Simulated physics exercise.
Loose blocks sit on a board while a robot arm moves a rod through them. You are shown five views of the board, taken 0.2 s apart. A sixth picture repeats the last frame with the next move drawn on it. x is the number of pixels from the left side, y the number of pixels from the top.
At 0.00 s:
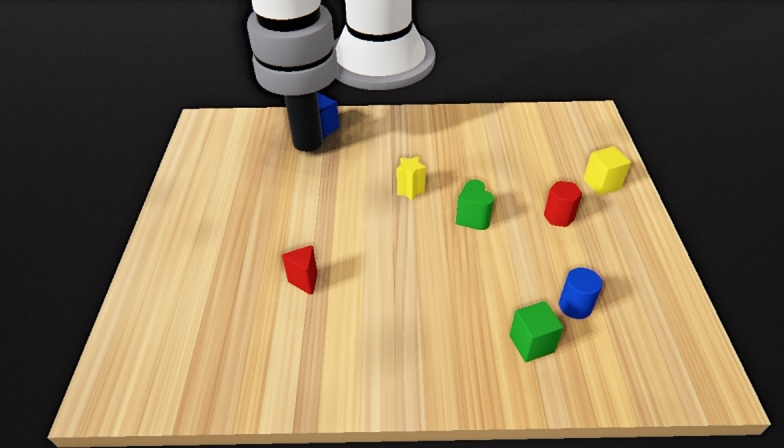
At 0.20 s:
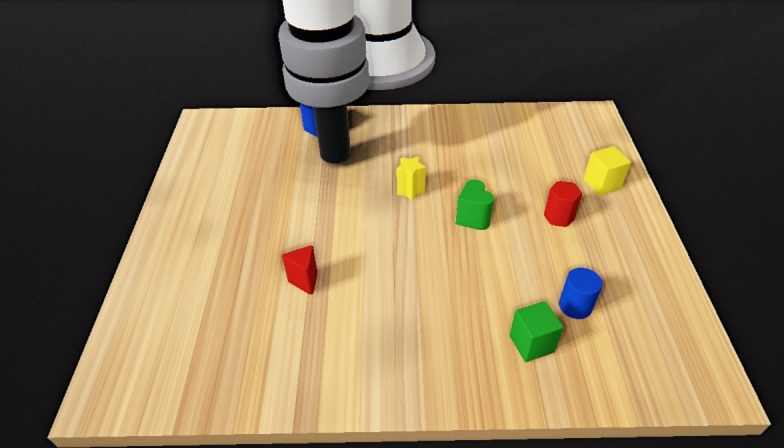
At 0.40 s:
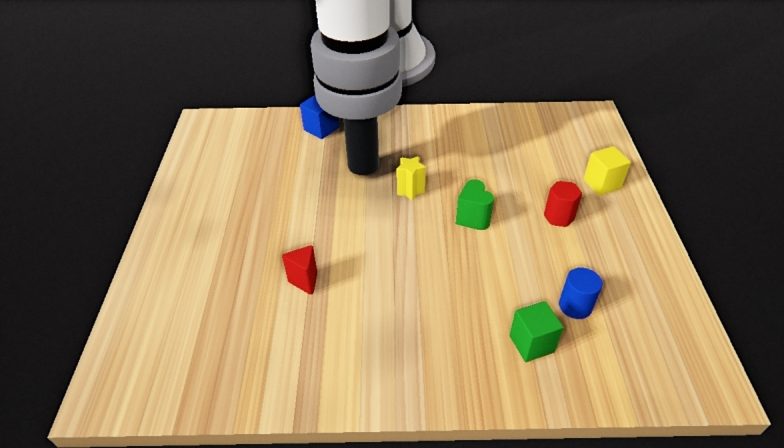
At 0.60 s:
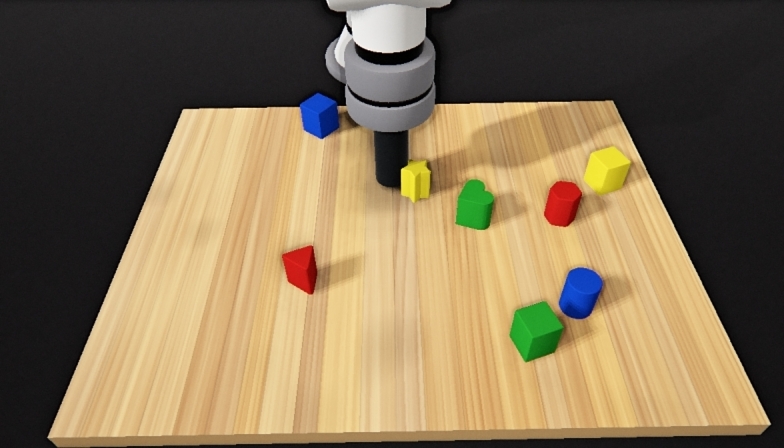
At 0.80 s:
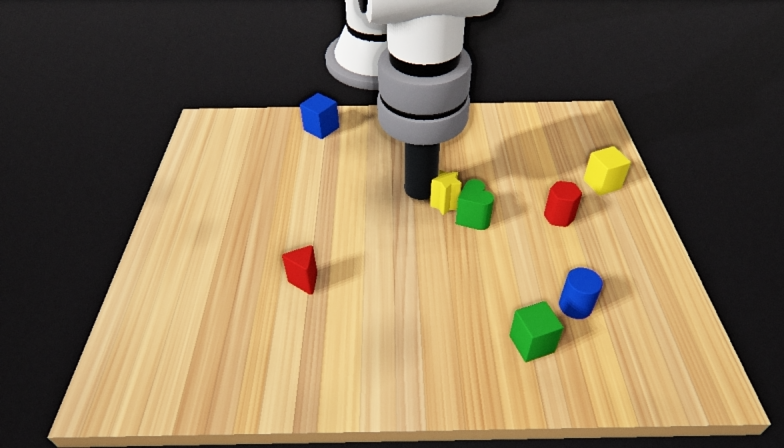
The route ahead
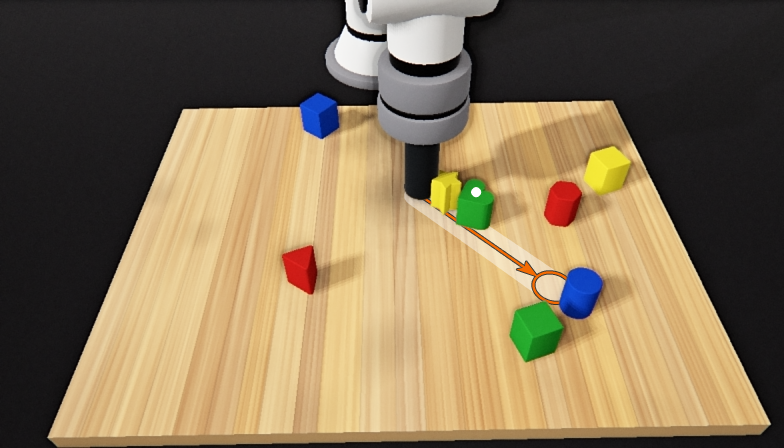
A light wooden board against a black background is seen from above at an angle by a still camera. On it lie a blue block at the back, a red block left of centre, a yellow star and green heart-shaped block near the middle, and red, yellow, blue and green blocks to the right. A robot arm's black rod slides rightward and slightly forward, pushing the yellow star up beside the green heart-shaped block.
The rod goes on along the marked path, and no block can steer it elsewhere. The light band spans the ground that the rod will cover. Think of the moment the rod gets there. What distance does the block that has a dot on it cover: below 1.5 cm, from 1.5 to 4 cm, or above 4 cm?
The answer is over 4 cm.
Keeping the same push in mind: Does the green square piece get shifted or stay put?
It stays.
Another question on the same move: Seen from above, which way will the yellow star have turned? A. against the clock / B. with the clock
My answer is option A.
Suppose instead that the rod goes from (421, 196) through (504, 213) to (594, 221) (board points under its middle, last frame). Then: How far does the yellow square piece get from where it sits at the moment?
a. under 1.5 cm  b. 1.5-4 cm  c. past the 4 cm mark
I'll go with a - under 1.5 cm.
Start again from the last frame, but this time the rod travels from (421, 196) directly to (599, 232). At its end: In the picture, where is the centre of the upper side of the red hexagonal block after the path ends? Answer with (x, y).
That would be at about pixel (625, 189).
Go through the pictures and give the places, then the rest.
The first picture shows tip of the rod at (308, 143), middles of tops, yellow star at (411, 164), green heart-shaped block at (476, 192), green square piece at (539, 318), blue round block at (585, 280).
The second picture shows rod at (336, 154), nothing pushed.
The third picture shows rod at (364, 165), nothing pushed.
The fourth picture shows rod at (392, 177), yellow star at (416, 167).
The fifth picture shows rod at (421, 189), yellow star at (447, 178), green heart-shaped block at (476, 192), green square piece at (539, 318), blue round block at (585, 280).
The line goes from (421, 196) directly to (553, 287); the dot is on the green heart-shaped block.
On the path given first. One third of the way, rod at (462, 217); yellow star at (494, 198), turned 25° anticlockwise; green heart-shaped block at (518, 209), turned 15° clockwise.
Two thirds of the way, rod at (506, 247); yellow star at (534, 216), turned 60° anticlockwise; green heart-shaped block at (563, 219), turned 20° anticlockwise.
At the end, rod at (555, 281); yellow star at (542, 222), turned 90° anticlockwise; green heart-shaped block at (572, 219), turned 35° anticlockwise; green square piece unmoved; blue round block at (591, 284).
